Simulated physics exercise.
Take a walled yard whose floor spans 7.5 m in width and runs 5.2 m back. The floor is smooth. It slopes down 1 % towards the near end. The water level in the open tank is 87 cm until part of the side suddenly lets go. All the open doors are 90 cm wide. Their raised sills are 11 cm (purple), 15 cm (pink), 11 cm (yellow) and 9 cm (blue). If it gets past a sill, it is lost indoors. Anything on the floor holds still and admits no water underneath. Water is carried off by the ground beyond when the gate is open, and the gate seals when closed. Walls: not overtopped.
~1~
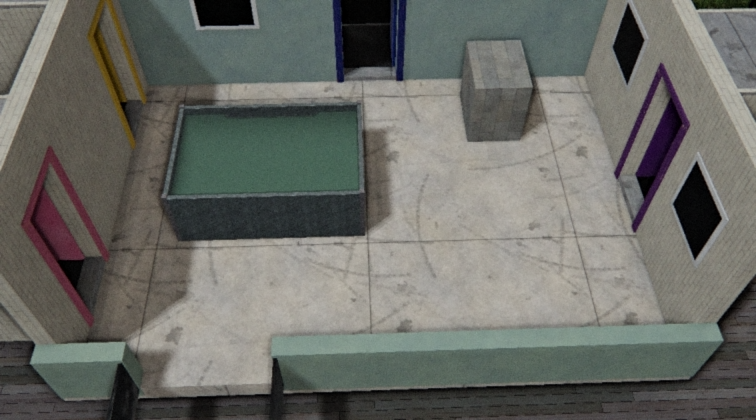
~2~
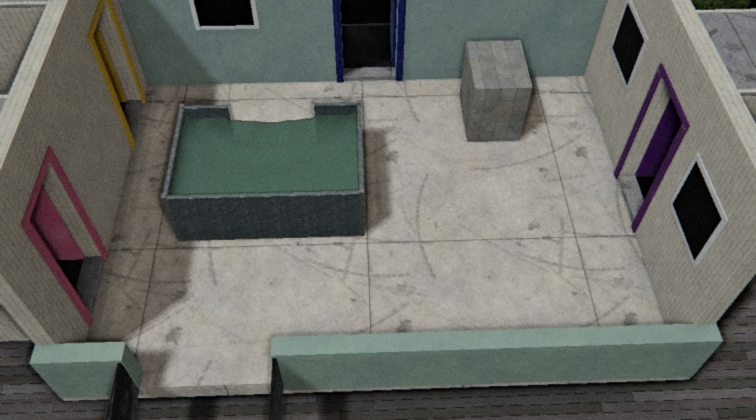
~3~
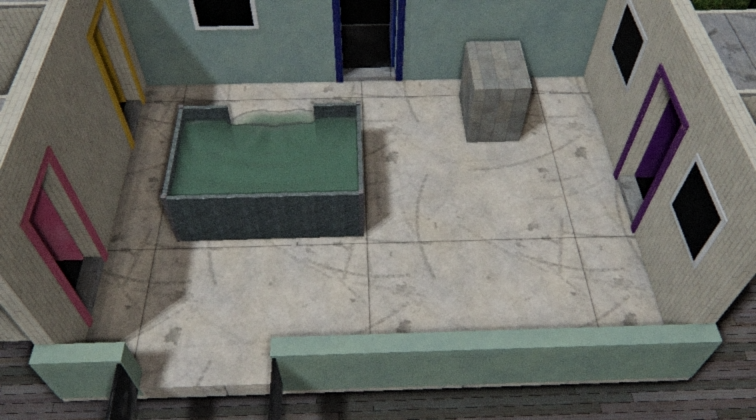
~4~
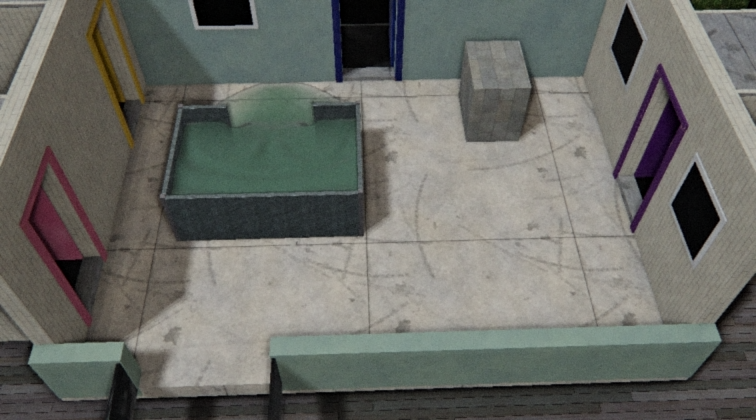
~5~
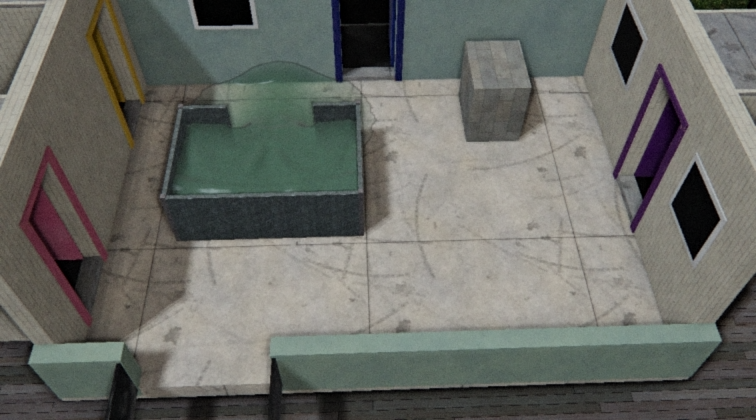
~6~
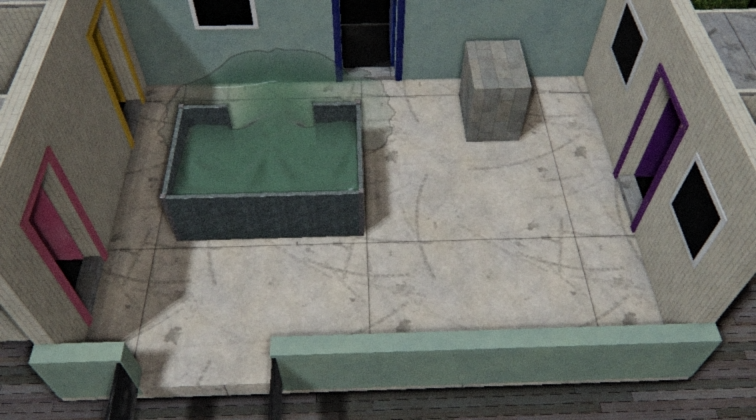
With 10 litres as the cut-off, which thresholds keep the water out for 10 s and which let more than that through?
In order: Purple door: The total remains smaller than the cap; pink door: The total remains smaller than the cap; yellow door: The total grows larger than the cap; blue door: The total grows larger than the cap.
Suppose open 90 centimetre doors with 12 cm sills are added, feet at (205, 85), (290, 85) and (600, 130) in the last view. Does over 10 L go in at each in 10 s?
Result in order - more than that, more than that, not enough.
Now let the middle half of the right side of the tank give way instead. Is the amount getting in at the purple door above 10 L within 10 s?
Measured against that limit, the purple door goes beyond it.
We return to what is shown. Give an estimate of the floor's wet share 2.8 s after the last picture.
Around 65 per cent.
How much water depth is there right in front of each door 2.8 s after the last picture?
Depths: Purple door 3 cm, pink door 4 cm, yellow door 26 cm, blue door 15 cm.
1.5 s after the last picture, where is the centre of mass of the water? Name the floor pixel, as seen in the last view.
The water's centre is around (282, 145).
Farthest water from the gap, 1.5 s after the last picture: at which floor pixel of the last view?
(575, 77).
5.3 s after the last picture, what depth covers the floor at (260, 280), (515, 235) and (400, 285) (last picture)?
Roughly 0, 5, 3 cm.
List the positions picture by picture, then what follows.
In the first frame, the open tank at (268, 151) is whole and still, 87 cm deep.
In the second frame, water pours out on the open tank's far side and has run 0.7 m, to a hidden place; typically 10 cm deep outside, 87 cm at the open tank's back.
In the third frame, water pours out on the open tank's far side and has run 1.0 m, to a hidden place; typically 14 cm deep outside, 85 cm at the open tank's back.
In the fourth frame, water pours out on the open tank's far side and has run 1.5 m, to (263, 86); typically 10 cm deep outside, 77 cm at the open tank's back.
In the fifth frame, the front is at (218, 84), 1.9 m from the gap on the open tank's far side; 4.0 m2 of floor is under water; 74 cm left at the back of the open tank.
In the sixth frame, water pours out on the open tank's far side and has run 2.3 m, to (186, 85); typically 7 cm deep outside, 72 cm at the open tank's back.
Then, 0.7 s after the last picture water covers 20 % of the floor and is deepest (61 cm) near (148, 86); purple door not reached, pink door not reached, yellow door 19 cm at the sill, 1 L in, blue door 23 cm at the sill, 20 L in.
Then, 1.5 s after the last picture water covers 35 % of the floor and is deepest (46 cm) near (148, 86); purple door not reached, pink door not reached, yellow door 30 cm at the sill, 70 L in, blue door 19 cm at the sill, 66 L in.
Then, 2.8 s after the last picture water covers 65 % of the floor and is deepest (32 cm) near (158, 85); purple door 3 cm at the sill, 0 L in, pink door 4 cm at the sill, 0 L in, yellow door 26 cm at the sill, 197 L in, blue door 15 cm at the sill, 101 L in.
Then, 5.3 s after the last picture water covers 90 % of the floor and is deepest (24 cm) near (79, 371); purple door 3 cm at the sill, 0 L in, pink door 9 cm at the sill, 0 L in, yellow door 16 cm at the sill, 299 L in, blue door 10 cm at the sill, 120 L in.
Then, 9.3 s after the last picture water covers 95 % of the floor and is deepest (13 cm) near (79, 371); purple door 6 cm at the sill, 0 L in, pink door 7 cm at the sill, 0 L in, yellow door 8 cm at the sill, 316 L in, blue door 5 cm at the sill, 122 L in.
